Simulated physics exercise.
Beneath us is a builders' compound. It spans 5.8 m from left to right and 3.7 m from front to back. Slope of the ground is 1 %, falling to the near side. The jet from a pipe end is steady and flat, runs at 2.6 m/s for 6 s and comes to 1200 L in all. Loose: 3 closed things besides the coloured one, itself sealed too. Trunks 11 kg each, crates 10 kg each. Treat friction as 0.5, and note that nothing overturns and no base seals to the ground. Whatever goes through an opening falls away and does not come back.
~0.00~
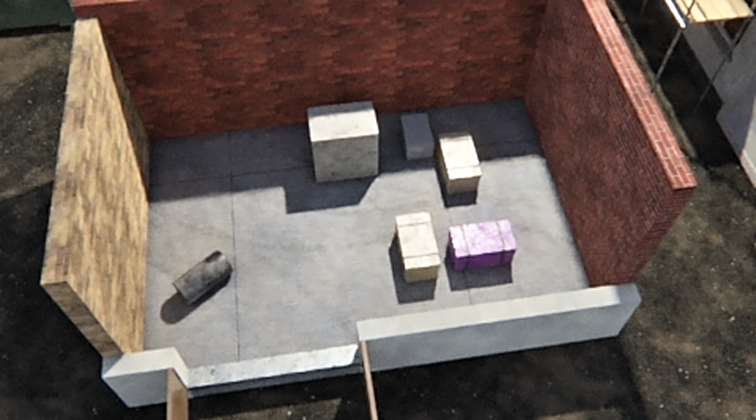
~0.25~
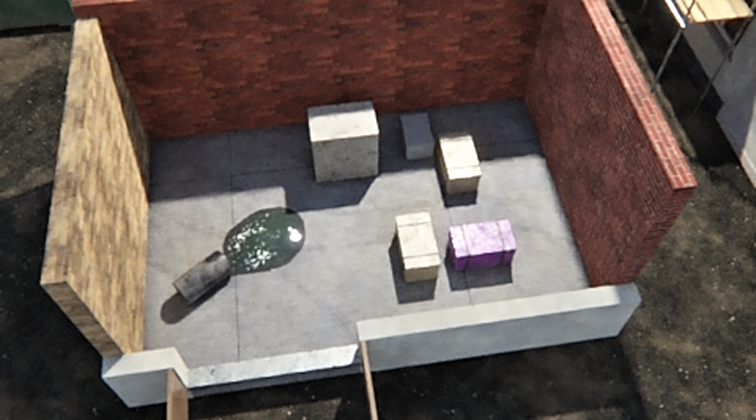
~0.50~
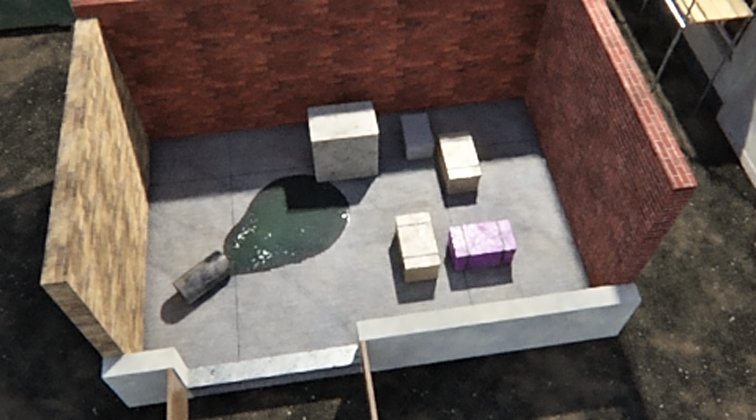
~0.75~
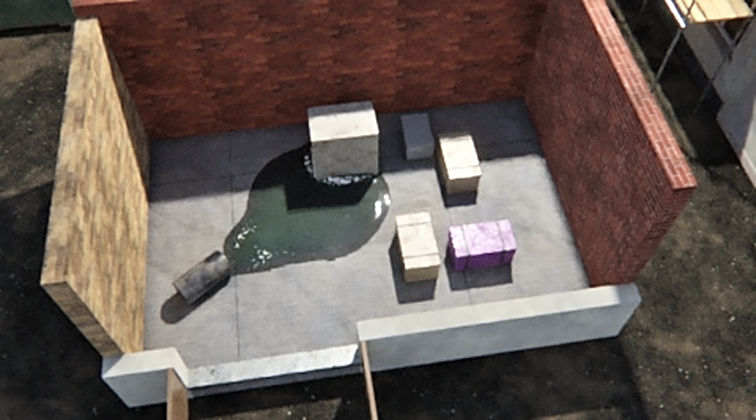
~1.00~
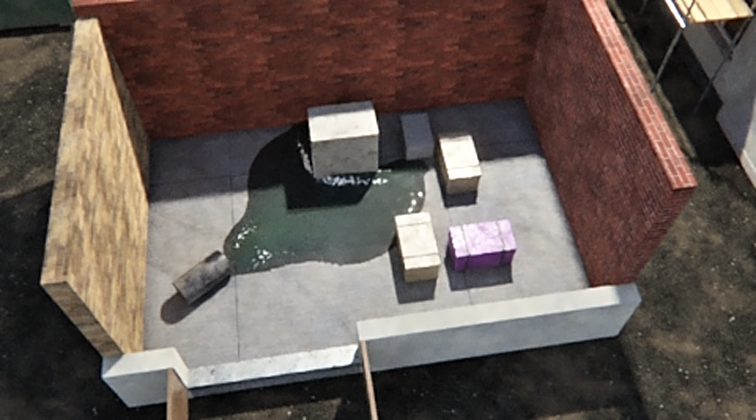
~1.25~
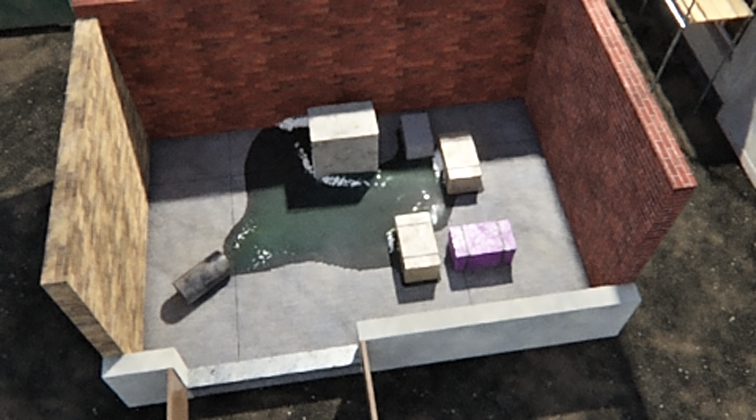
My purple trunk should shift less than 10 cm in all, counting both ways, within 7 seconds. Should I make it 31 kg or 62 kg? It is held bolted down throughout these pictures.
31 kg is fine.
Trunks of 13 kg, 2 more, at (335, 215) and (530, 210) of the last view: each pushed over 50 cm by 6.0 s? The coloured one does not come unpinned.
Taking them in that order, they come out larger and larger.
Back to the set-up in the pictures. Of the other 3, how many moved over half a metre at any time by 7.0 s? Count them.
Total: 2.
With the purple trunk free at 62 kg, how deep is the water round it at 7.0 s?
6 cm, roughly.
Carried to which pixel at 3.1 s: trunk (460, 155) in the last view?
It ends up close to (539, 144).
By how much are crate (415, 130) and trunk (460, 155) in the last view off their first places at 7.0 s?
So you get 100 cm for the one named first, 120 cm for the other.
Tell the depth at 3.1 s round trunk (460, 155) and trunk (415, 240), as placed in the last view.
Around 10 cm and 4 cm.
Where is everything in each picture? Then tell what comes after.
In the first frame, the purple trunk at (483, 238) rests on the ground; water covers 0.0 m2; 0 of 4 have shifted.
In the second frame, the purple trunk at (483, 238) rests on the ground; 0.8 m2 under water; 0 of 4 have shifted.
In the third frame, the purple trunk at (483, 238), on the bottom; water covers 1.8 m2; 0 of 4 have shifted.
In the fourth frame, the purple trunk at (483, 238) rests on the ground; water covers 2.9 m2; 0 of 4 have shifted.
In the fifth frame, the purple trunk at (483, 238) rests on the ground; 4.2 m2 under water; 0 of 4 have shifted.
In the sixth frame, the purple trunk at (483, 238), on the bottom; 5.2 m2 under water; 0 of 4 have shifted.
After 1.8 s the purple trunk would be 0 cm from its start with 31 kg and 0 cm from its start with 62 kg; 0 cm of water round it then.
After 3.1 s the purple trunk would be 0 cm from its start with 31 kg and 0 cm from its start with 62 kg; 1 cm of water round it then.
After 4.9 s the purple trunk would be 0 cm from its start with 31 kg and 0 cm from its start with 62 kg; 3 cm of water round it then.
After 7.0 s the purple trunk would be 0 cm from its start with 31 kg and 0 cm from its start with 62 kg; 6 cm of water round it then.
